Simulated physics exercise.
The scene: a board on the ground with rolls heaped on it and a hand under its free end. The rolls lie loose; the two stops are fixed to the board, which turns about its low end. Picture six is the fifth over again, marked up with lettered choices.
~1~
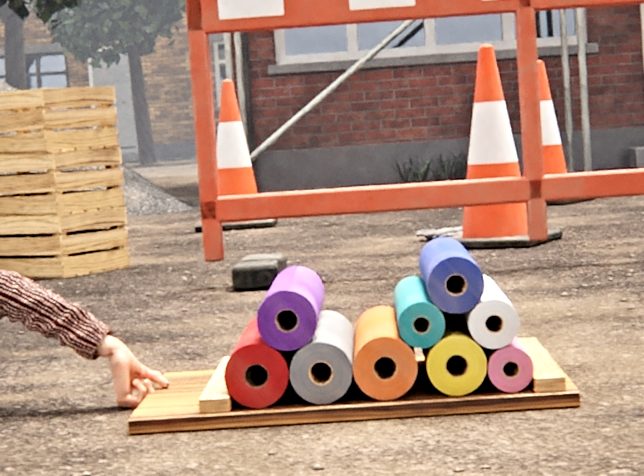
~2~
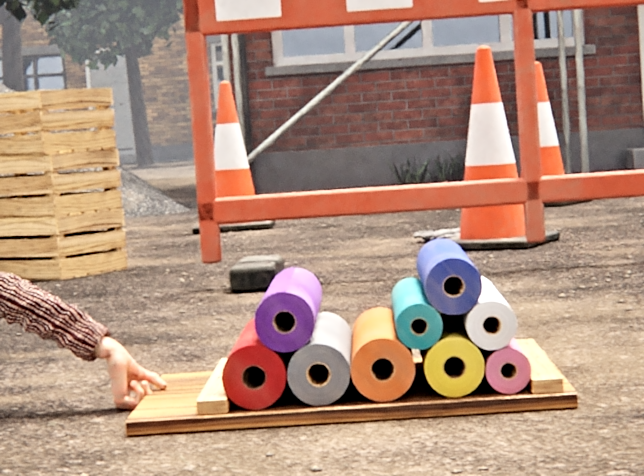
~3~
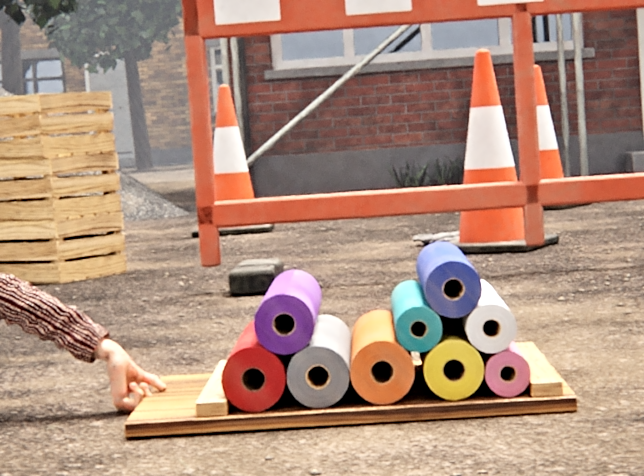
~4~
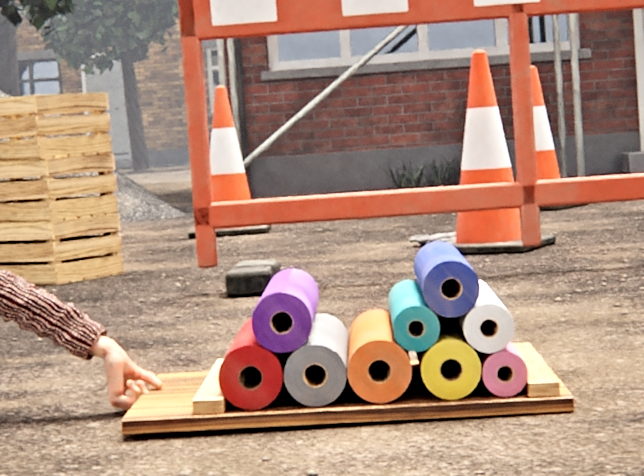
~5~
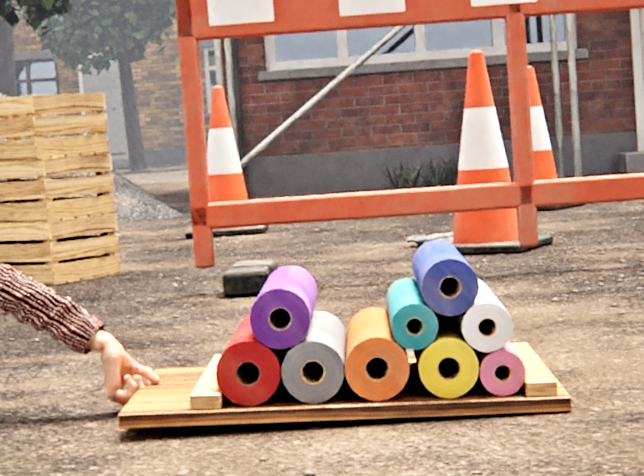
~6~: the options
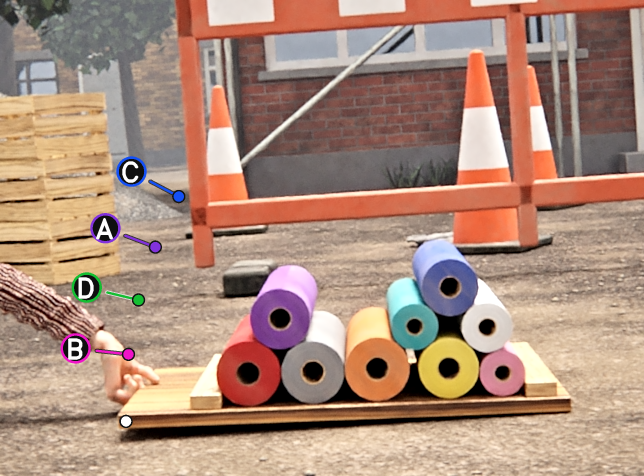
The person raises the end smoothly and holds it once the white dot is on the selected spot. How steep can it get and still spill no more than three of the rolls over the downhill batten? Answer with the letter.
The last mark within the limit is A.
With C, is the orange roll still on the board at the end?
The orange roll: Yes.
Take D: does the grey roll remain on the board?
Yes, with D.
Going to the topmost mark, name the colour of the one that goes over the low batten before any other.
The white one.
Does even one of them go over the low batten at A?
At A: Yes.
On the copy, A at (155, 247); B at (129, 355); C at (179, 197); D at (139, 300); the white dot at (126, 421).
On A. First, board at 16°.
Then, board at 25°.
Finally, board at 25°, two over the low batten (white, blue).
By contrast, B none over the low batten; C four over the low batten (purple, turquoise, white, blue); D two over the low batten (white, blue).
